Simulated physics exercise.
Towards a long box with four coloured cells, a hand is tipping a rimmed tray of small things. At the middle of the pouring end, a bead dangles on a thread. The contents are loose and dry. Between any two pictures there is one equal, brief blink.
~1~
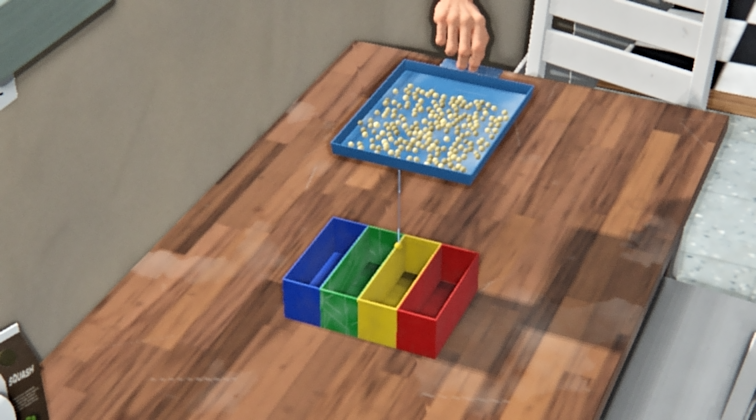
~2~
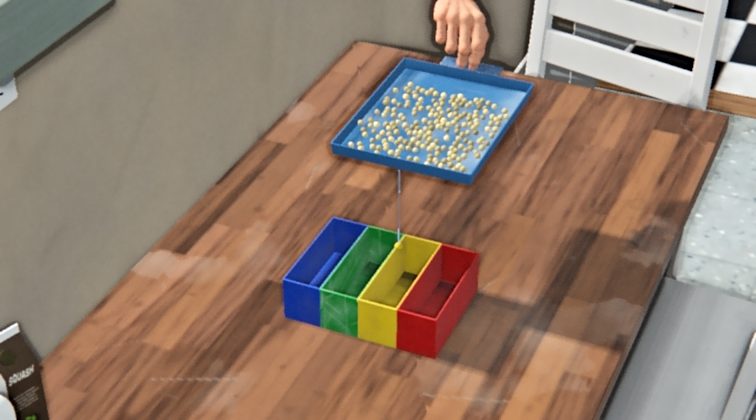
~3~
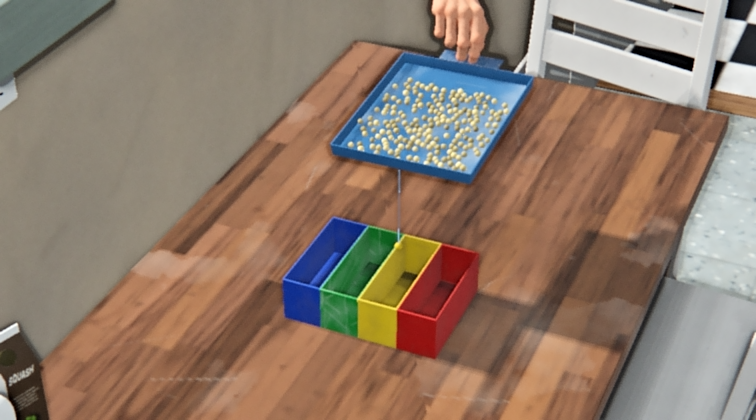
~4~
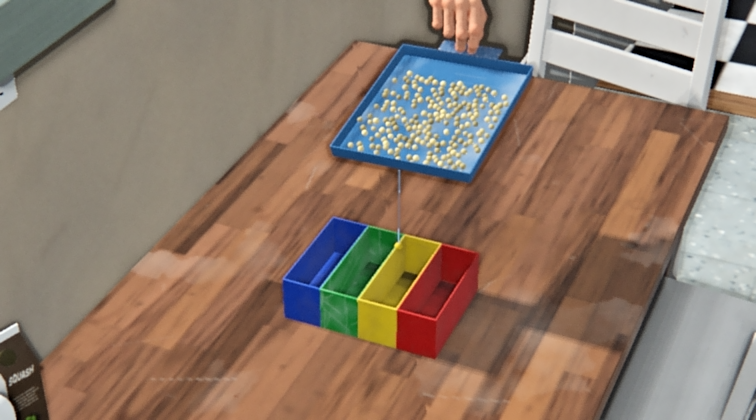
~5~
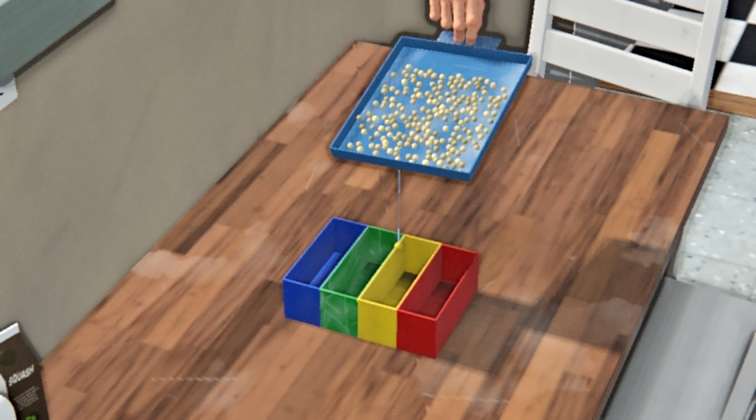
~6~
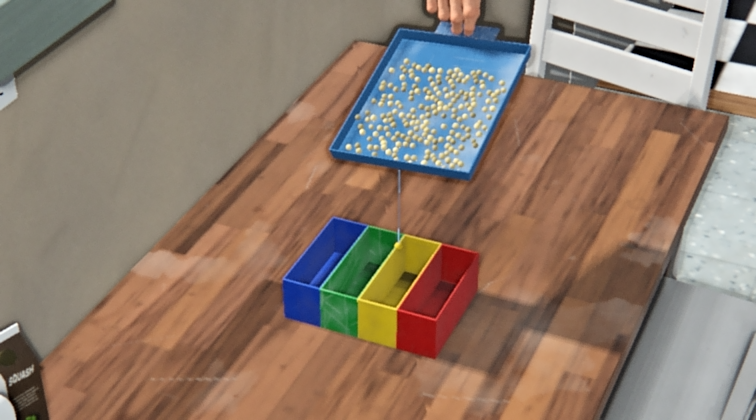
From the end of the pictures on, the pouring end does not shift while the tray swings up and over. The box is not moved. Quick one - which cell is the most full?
The blue one is.
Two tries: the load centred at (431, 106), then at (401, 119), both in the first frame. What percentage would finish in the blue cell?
The first gives 50 %, the second 70 %.
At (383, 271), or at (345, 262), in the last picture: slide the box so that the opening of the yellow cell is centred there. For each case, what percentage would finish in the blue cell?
Respectively 20 percent and 0 percent.
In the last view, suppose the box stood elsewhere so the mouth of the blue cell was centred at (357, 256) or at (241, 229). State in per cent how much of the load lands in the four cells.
Estimate: 70 % first, 60 % second.
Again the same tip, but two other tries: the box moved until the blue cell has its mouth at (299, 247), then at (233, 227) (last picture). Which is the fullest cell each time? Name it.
Try 1 - the cell in green. Try 2 - red.
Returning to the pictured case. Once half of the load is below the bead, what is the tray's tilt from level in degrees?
The tilt is near 110° by then.
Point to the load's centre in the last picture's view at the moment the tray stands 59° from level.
I'd mark it close to (384, 145).
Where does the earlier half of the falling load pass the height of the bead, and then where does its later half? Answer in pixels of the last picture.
Close to (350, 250), then close to (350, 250).
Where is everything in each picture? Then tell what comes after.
The first frame shows corners of the pouring end near (333, 142) and (470, 174), level; middle of the load near (432, 129), soya beans; bead on its thread near (399, 246); blue cell near (302, 299); green cell near (339, 309); yellow cell near (377, 320); red cell near (416, 330).
The second frame shows corners of the pouring end near (333, 143) and (470, 174), level; middle of the load near (432, 128).
The third frame shows corners of the pouring end near (332, 144) and (470, 173), tipped barely, lowest at the left corner; middle of the load near (432, 126).
The fourth frame shows corners of the pouring end near (332, 145) and (469, 172), tipped a little, lowest at the left corner; middle of the load near (431, 122).
The fifth frame shows corners of the pouring end near (332, 147) and (468, 172), tipped a little, lowest at the left corner; middle of the load near (430, 118).
The sixth frame shows corners of the pouring end near (331, 149) and (468, 171), tipped clearly, lowest at the left corner; middle of the load near (429, 115); blue cell near (302, 299); green cell near (339, 309); yellow cell near (377, 320); red cell near (416, 330).
Shortly afterwards, tray tipped steeply; all but a few on the tray; only a few in the green cell; a little falling or outside the box.
Next, tray tipped right over; all but a few on the tray; a little in the blue cell; only a few in the yellow cell; only a few in the green cell; only a few falling or outside the box.
Some moments later, tray tipped past a quarter turn; near half in the blue cell; near a quarter in the green cell; near a quarter in the yellow cell; only a few in the red cell; only a few falling or outside the box.
In the end, tray tipped past a quarter turn; near half in the blue cell; near a quarter in the green cell; near a quarter in the yellow cell; only a few in the red cell; only a few outside the box.
